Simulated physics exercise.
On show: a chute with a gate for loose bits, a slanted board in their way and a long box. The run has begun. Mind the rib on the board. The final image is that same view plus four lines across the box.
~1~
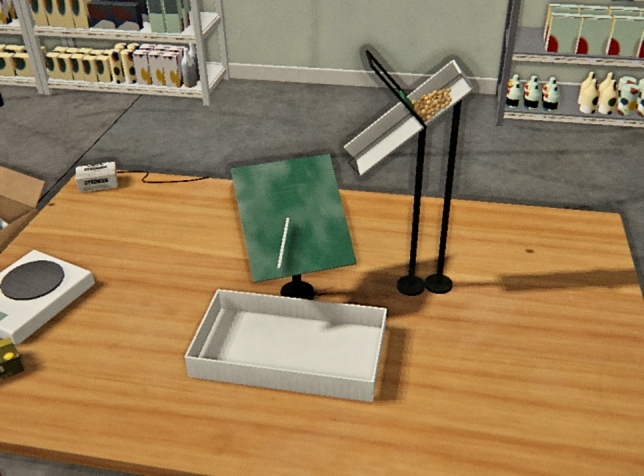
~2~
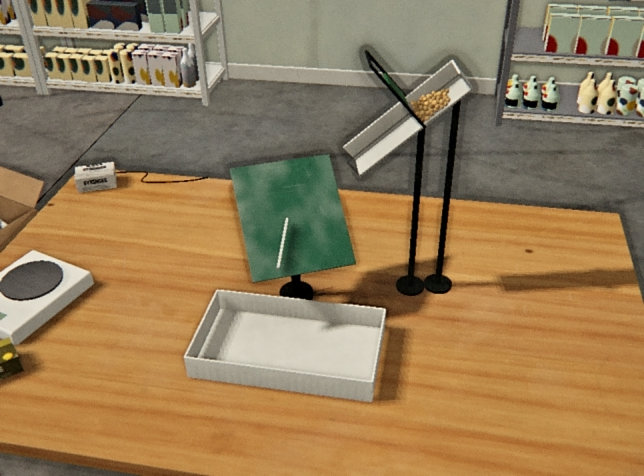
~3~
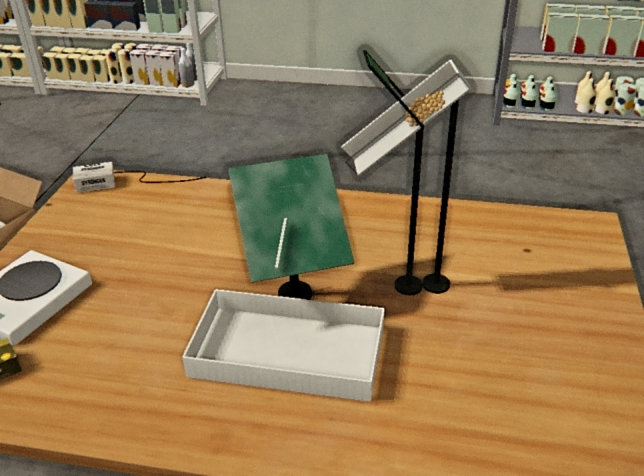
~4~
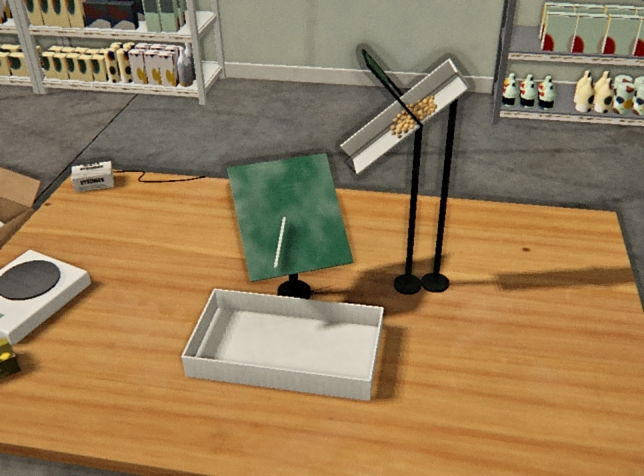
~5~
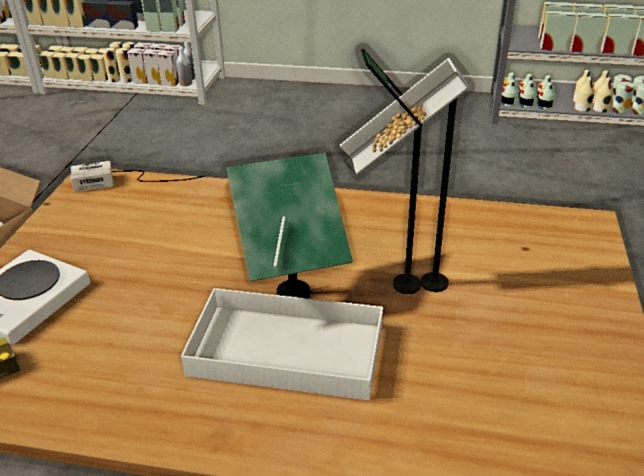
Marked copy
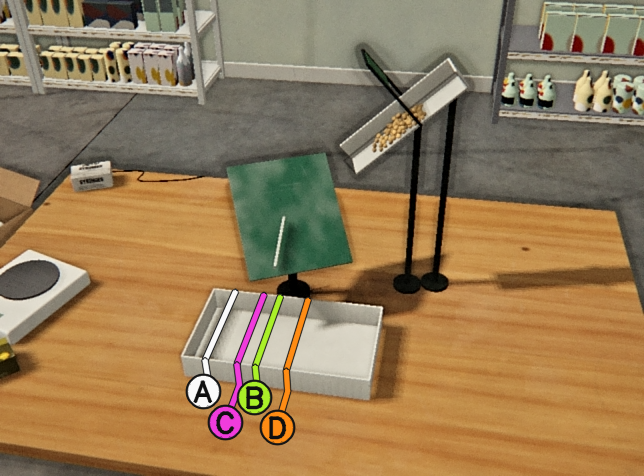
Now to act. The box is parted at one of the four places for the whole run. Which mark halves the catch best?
Use line D.
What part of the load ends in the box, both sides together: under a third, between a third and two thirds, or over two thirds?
Over two thirds.
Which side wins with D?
Left.
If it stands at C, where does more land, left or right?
The right side.
On the marked copy, line A crosses the front rim at (205, 359); line B crosses the front rim at (255, 365); line C crosses the front rim at (237, 363); line D crosses the front rim at (286, 369).
If A is chosen, of what is caught, none at all on the left of the divider, the whole lot on the right.
If B is chosen, of what is caught, a small share on the left of the divider, all but a few on the right.
If C is chosen, of what is caught, only a few on the left of the divider, all but a few on the right.
If D is chosen, of what is caught, close to two thirds on the left of the divider, close to a third on the right.
